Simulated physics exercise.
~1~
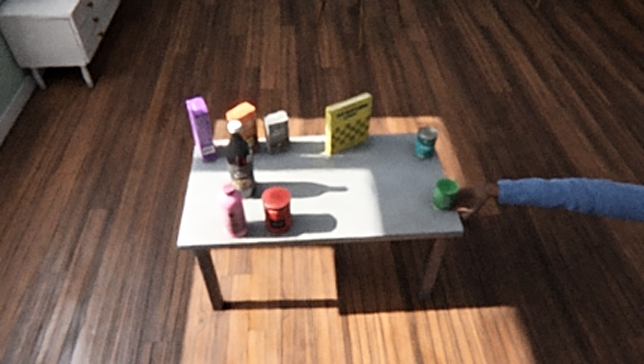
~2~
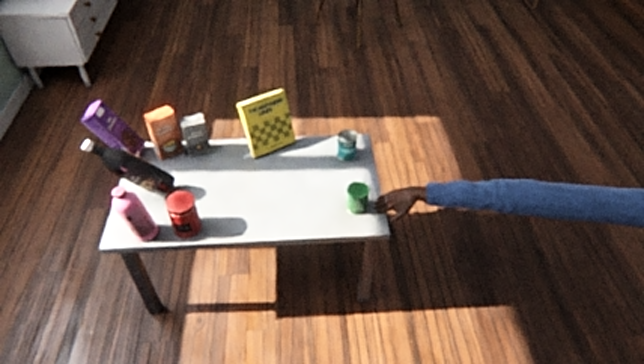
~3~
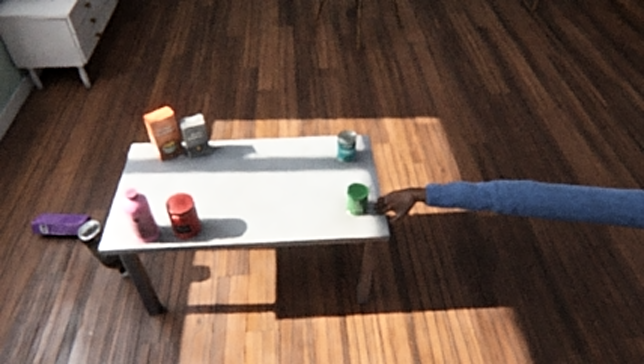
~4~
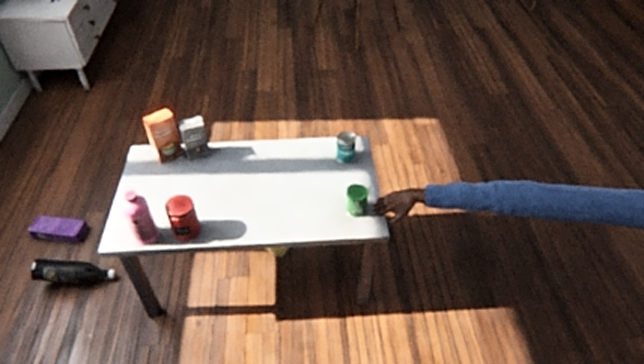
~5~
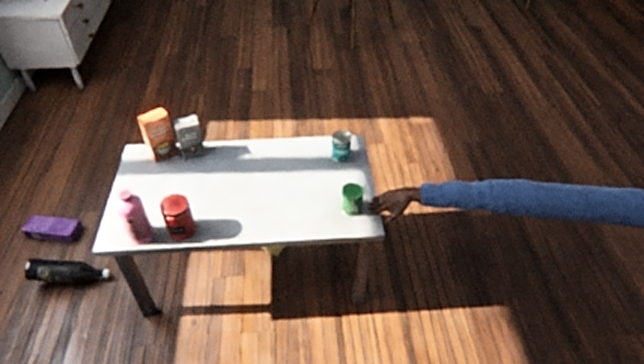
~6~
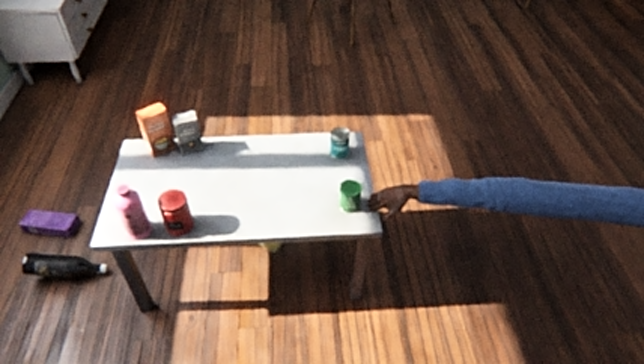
The video shows a small table of containers and cartons shifting left as an outstretched arm stays at its right edge. The purple carton, yellow book and black bottle tip and fall to the floor, while the other six items end upright on the table.
